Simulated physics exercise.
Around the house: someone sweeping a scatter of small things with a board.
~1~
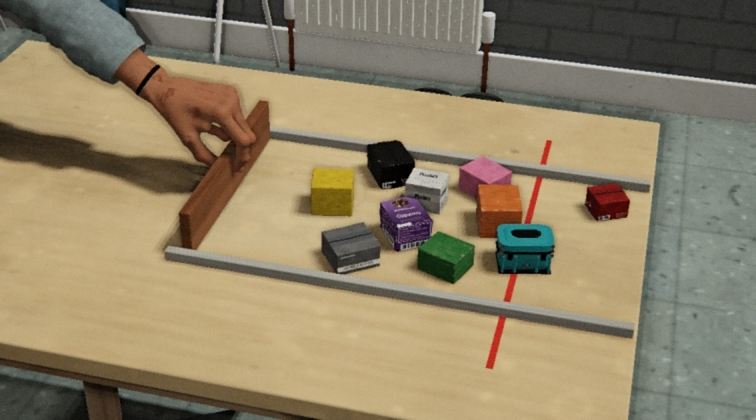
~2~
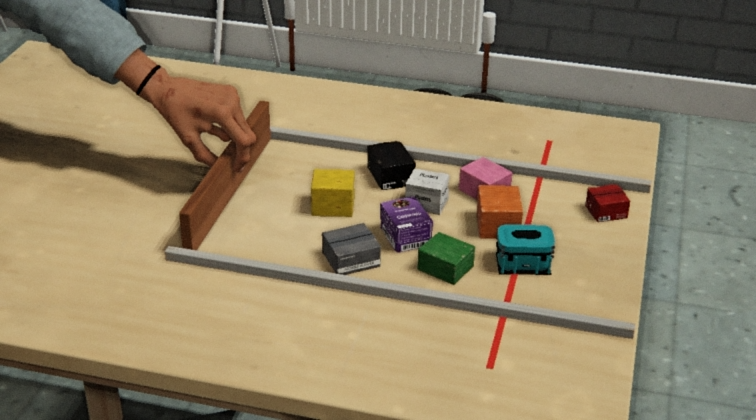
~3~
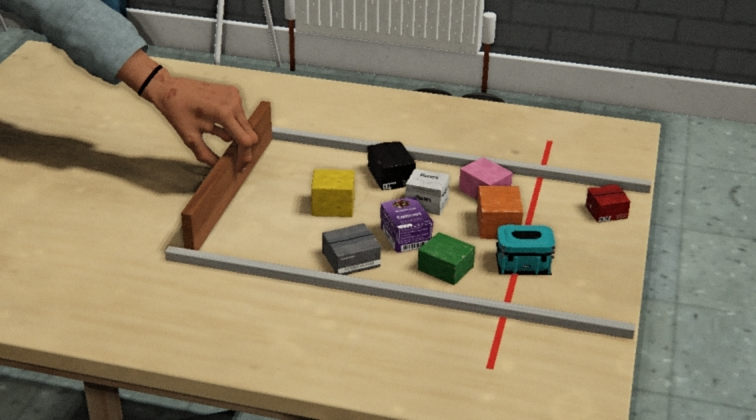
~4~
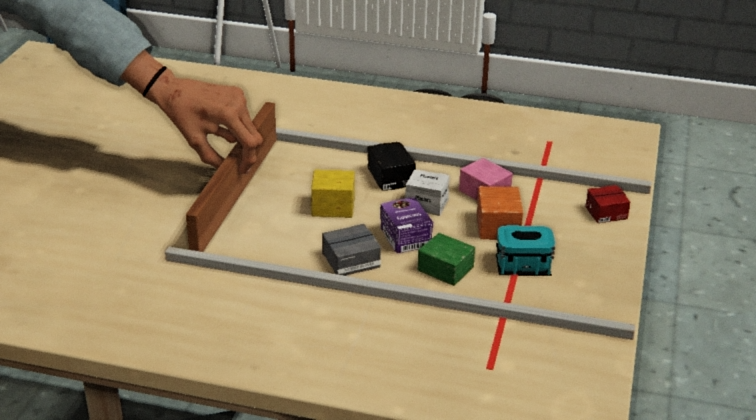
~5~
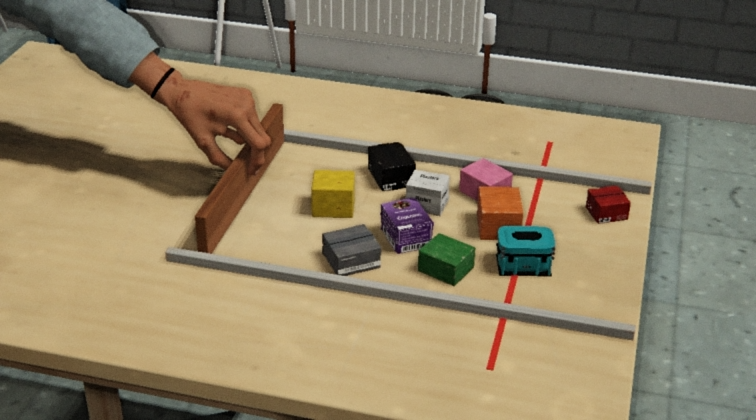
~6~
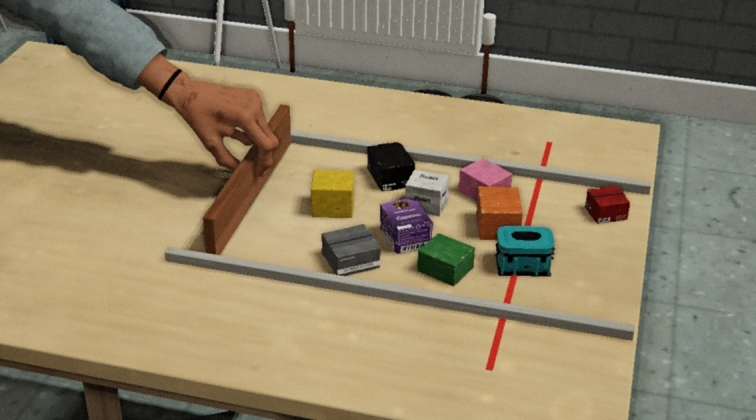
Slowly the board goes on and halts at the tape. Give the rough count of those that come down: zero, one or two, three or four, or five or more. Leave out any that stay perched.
As it turns out, the number that fall off is zero.
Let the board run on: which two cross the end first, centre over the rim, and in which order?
Earliest first: The red box, the turquoise case.
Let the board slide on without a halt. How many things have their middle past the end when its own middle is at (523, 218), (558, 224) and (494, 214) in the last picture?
The counts: 0, 2 and 0.
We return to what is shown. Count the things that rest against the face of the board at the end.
It touches 4.
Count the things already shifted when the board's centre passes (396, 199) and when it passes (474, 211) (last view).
At the one place 6, at the other 9.
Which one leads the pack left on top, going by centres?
The red box ends nearest.
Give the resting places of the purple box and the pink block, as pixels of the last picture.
About (565, 261), and the other about (593, 191).
Soon after, none off yet; red box at rest near (607, 204); turquoise case at rest near (525, 250); orange block at rest near (499, 213).
After that, none off yet; red box at rest near (607, 204); turquoise case at rest near (529, 251); orange block at rest near (499, 213).
In the end, the number that fall off is zero.
